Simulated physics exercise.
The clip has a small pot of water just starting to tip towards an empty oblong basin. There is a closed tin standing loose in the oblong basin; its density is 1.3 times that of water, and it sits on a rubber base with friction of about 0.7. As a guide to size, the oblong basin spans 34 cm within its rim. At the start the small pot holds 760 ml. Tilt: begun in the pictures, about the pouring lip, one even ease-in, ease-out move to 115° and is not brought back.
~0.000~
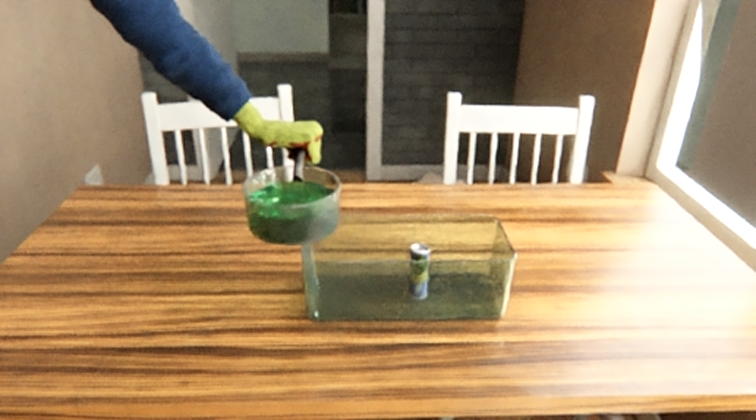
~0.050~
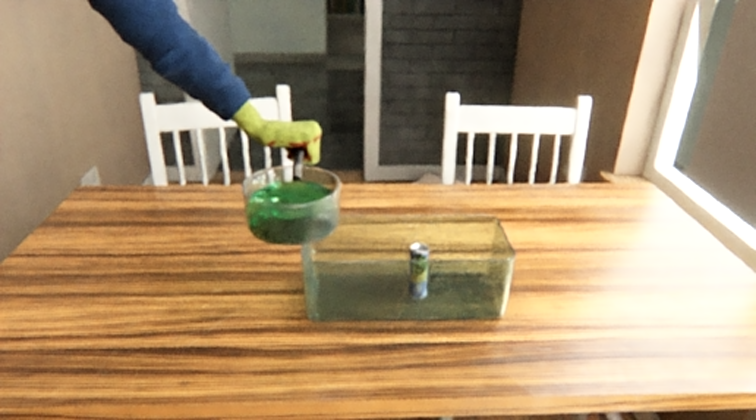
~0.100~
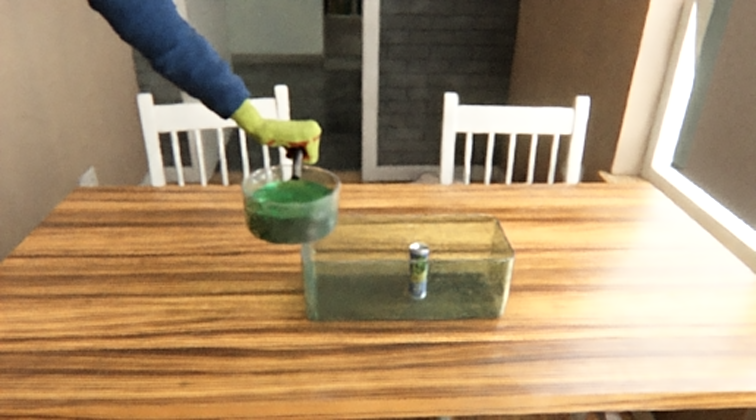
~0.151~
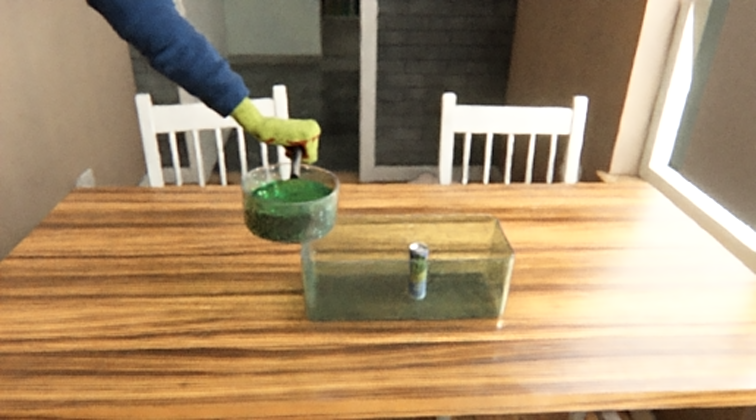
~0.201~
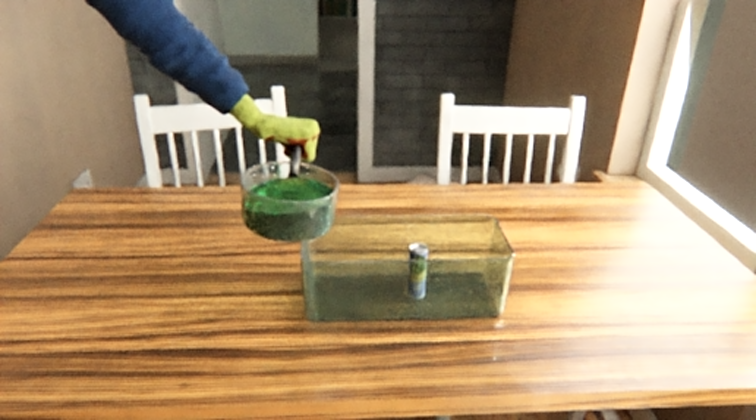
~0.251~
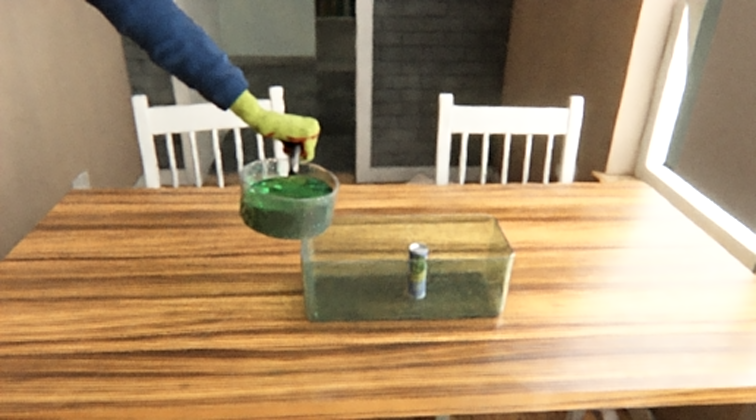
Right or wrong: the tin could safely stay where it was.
Right, it remains upright.
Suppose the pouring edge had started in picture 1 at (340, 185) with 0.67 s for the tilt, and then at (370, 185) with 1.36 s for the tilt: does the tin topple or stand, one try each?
Trial 1 - tin tips; trial 2 - tin stays standing.
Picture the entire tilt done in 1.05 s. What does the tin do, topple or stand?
In that case the tin overturns.
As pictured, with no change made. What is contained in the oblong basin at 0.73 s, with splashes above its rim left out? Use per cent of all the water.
Estimate - around 6 in a hundred parts.
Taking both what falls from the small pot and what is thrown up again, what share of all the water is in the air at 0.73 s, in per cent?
At that moment, about 28 percent.
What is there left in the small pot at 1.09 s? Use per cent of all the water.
I reckon near 9 per cent still sits there.
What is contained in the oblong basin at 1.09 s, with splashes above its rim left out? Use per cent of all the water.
Around 78 parts in a hundred.
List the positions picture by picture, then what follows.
It leans 0°; its right rim is at (340, 186); the water meets the walls at (249, 198) and (338, 198); the oblong basin's rim runs from (305, 238) to (507, 237); the tin's top is at (420, 250), in the first frame.
It leans 0°; its right rim is at (339, 186); the water meets the walls at (248, 198) and (337, 197), in the second frame.
It leans 2°; its right rim is at (339, 186); the water meets the walls at (247, 198) and (337, 196), in the third frame.
It leans 3°; its right rim is at (338, 186); the water meets the walls at (246, 196) and (336, 195), in the fourth frame.
It leans 6°; its right rim is at (338, 186); the water meets the walls at (244, 194) and (336, 194), in the fifth frame.
It leans 9°; its right rim is at (338, 186); the water meets the walls at (243, 193) and (335, 191), in the sixth frame.
Then, 0.73 s in, the tilt is 65° and 66 per cent is still to pour; the tin stands where it began.
Then, 1.09 s in, the tilt is 104° and 9 per cent is still to pour; the tin leans 7°.
Then, 1.46 s in, the tilt is 115° and 0 per cent is still to pour; the tin stands where it began.
Then, 1.86 s in, the tilt is 115° and 0 per cent is still to pour; the tin stands where it began.
Finally, the tin stands where it began.
